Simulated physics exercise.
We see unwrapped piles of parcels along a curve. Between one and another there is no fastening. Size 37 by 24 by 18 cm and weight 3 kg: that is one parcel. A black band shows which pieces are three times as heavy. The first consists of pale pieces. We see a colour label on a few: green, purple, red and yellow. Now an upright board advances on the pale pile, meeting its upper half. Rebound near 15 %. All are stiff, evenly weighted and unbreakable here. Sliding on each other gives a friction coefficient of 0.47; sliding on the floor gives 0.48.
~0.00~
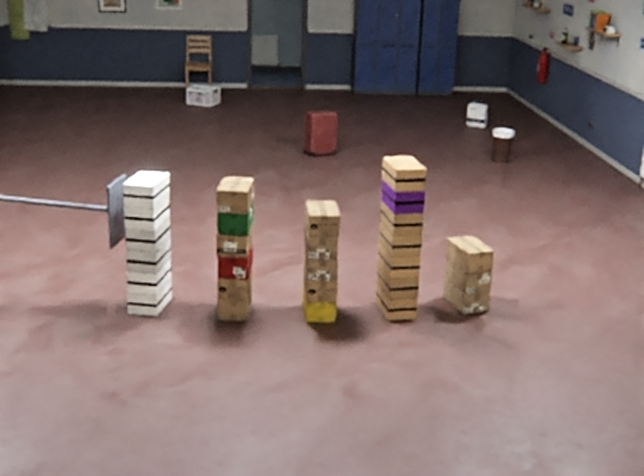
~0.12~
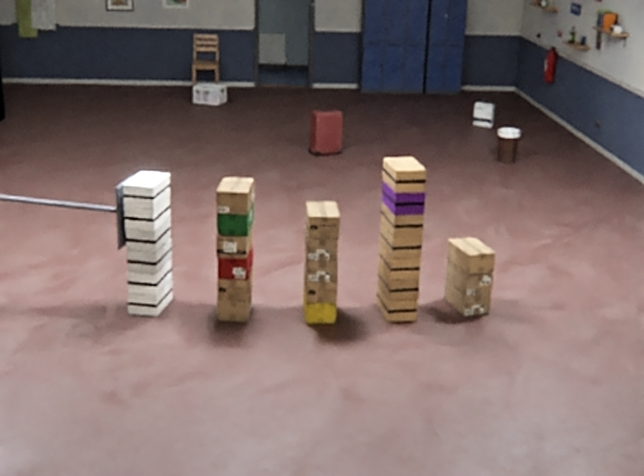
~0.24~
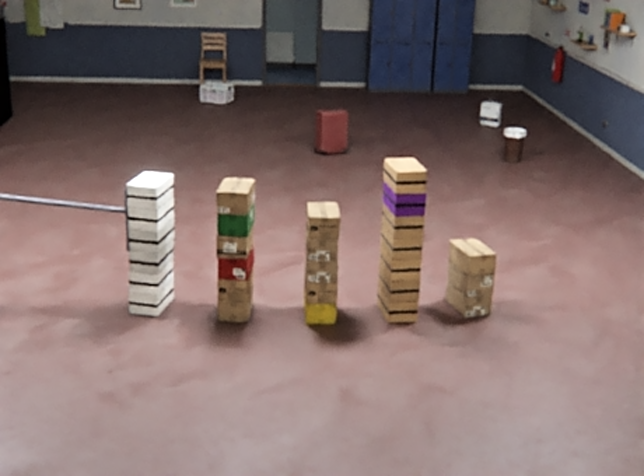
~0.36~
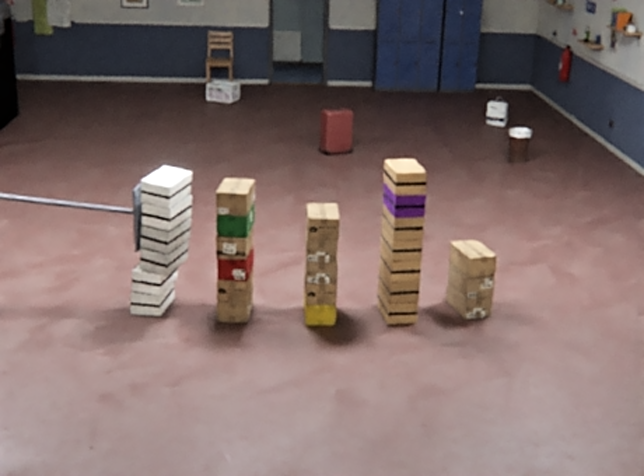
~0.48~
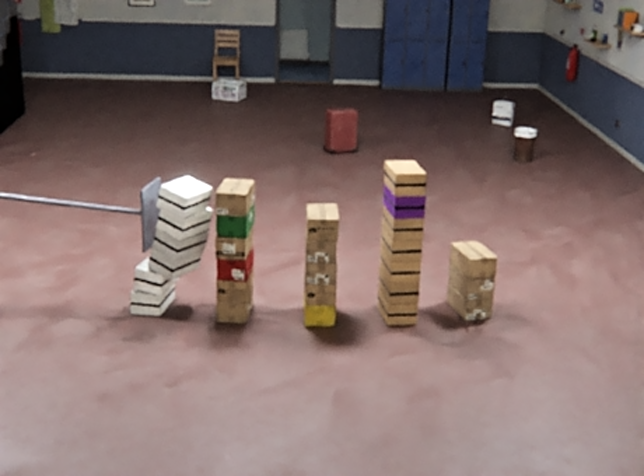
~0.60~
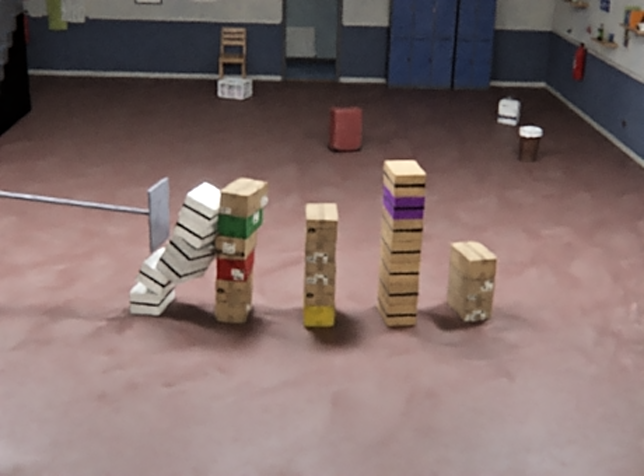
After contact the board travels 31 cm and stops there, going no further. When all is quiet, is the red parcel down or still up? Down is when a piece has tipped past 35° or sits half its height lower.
As for that parcel, it goes down.
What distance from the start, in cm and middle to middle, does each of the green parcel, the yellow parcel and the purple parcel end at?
About: Green 60, yellow 10, purple 0.
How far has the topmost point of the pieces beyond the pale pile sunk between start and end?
Roughly 0 cm.
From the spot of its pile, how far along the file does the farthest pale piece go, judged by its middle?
About 110 cm along.
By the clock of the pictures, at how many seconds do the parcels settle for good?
2.5 s, give or take.
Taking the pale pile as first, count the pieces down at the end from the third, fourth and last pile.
Pile by pile: Third 0, fourth 0, last 0.
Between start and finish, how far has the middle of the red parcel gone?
Close to 60 cm, in a straight line.
After 0.74 s, 5 of the pale pile down; none of the 21 other parcels down, 6 disturbed; red parcel 11° from how it stood; green parcel 11° from how it stood.
After 0.94 s, 5 of the pale pile down; 2 of the 21 other parcels down; red parcel 35° from how it stood, 56 mm lower; green parcel 23° from how it stood, 56 mm lower.
After 1.42 s, 5 of the pale pile down; 6 of the 21 other parcels down; red parcel 31° from how it stood, 19 cm lower; green parcel 12° from how it stood, 18 cm lower.
In the end (2.9 s), 5 of the pale pile down; 6 of the 21 other parcels down; red parcel 39° from how it stood, 21 cm lower; green parcel 53° from how it stood, 28 cm lower; purple parcel unmoved. From the last view, middles, red parcel near (305, 290), green parcel near (304, 258).
